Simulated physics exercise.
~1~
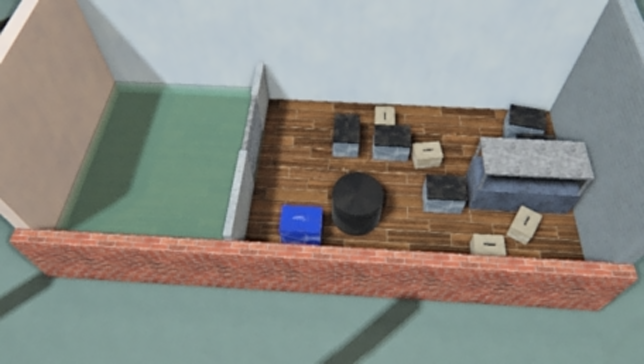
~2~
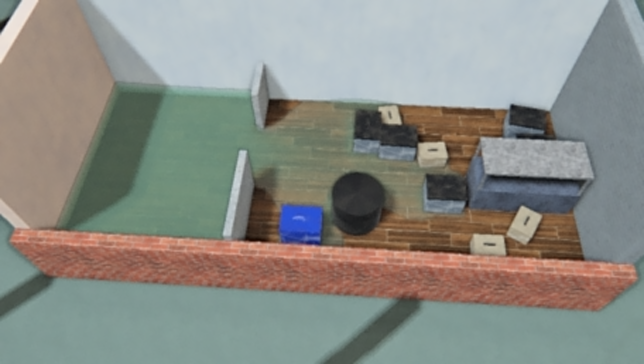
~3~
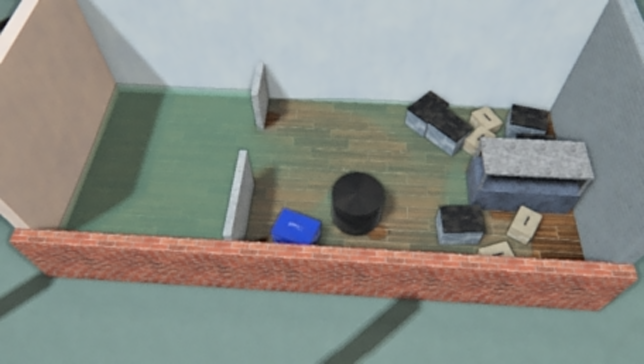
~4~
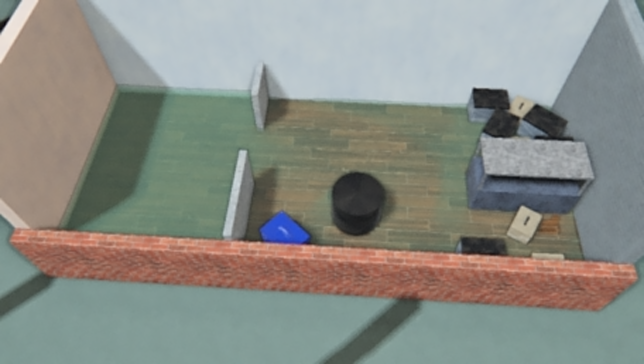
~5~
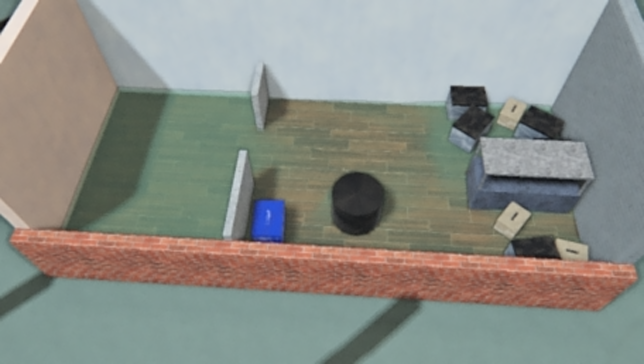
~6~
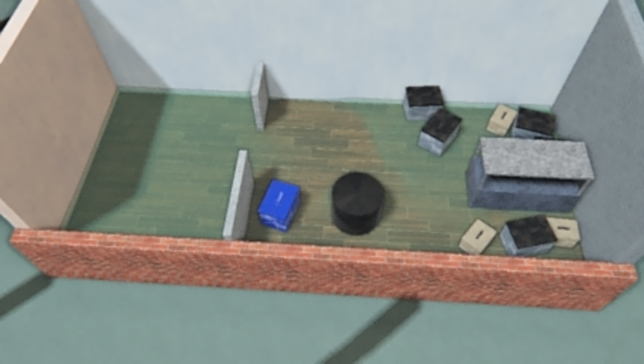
In this clip, part of a dividing wall opens and greenish water spreads from the left room across the wooden floor, pushing dark-topped chests and pale boxes rightward; some drift back left, while the blue chest turns and ends slightly left of its start.
